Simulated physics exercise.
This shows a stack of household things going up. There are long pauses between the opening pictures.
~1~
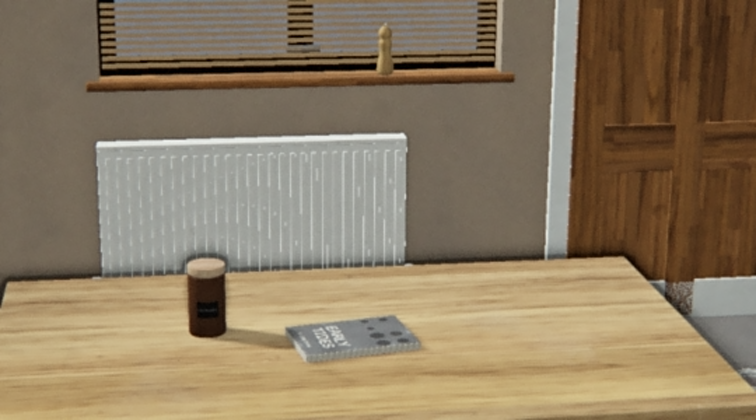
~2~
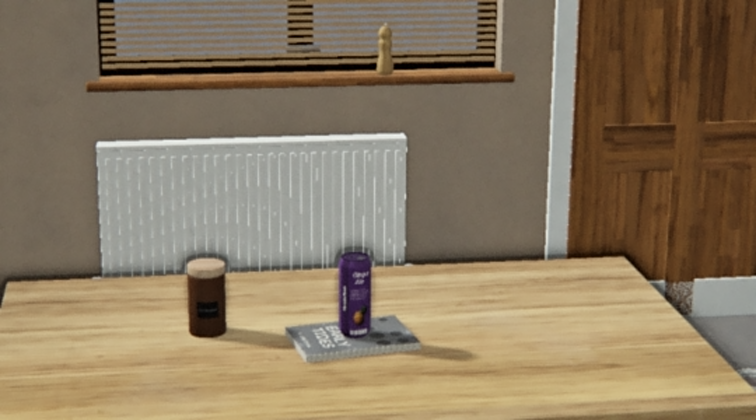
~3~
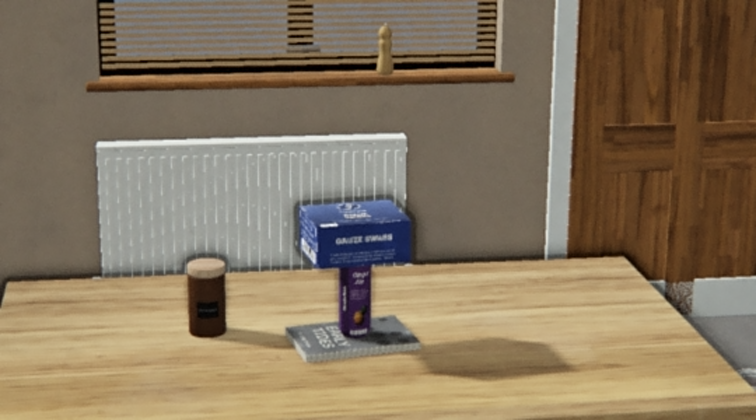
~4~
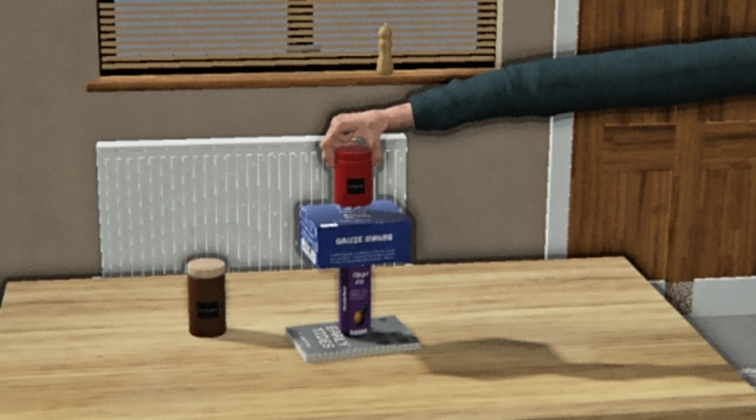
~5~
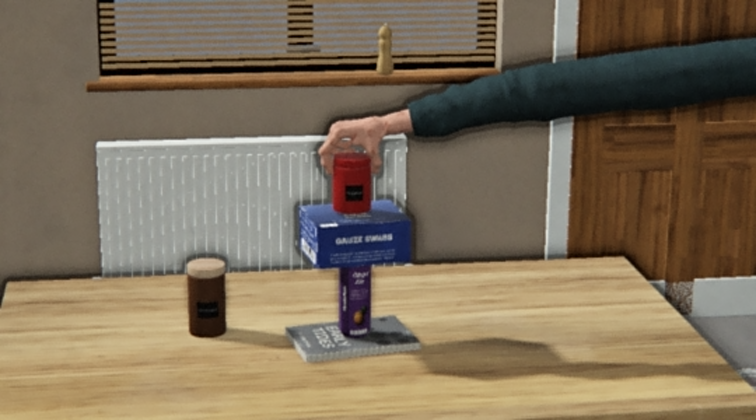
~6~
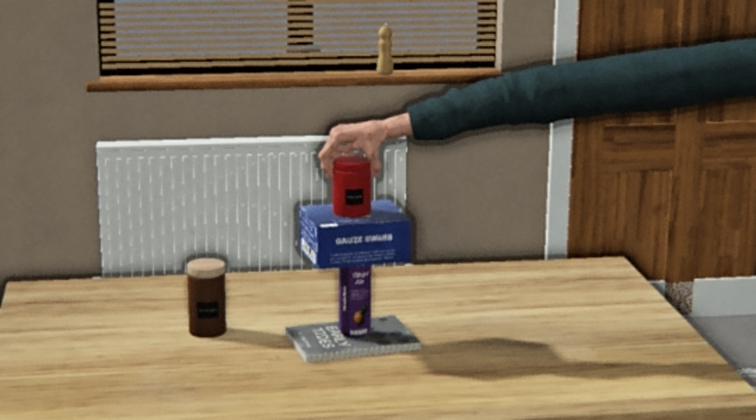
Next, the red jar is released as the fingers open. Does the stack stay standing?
Yes.
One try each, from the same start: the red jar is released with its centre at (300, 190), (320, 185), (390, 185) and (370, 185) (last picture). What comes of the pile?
Topples over, topples over, topples over, stays standing.
Then, 0.40 s after the last picture, nothing has stirred.
Then, 1.00 s after the last picture, red jar resting near (352, 186).
At rest, all 5 in place. Seen from the same camera at the end, red jar near (352, 187). The pile holds.
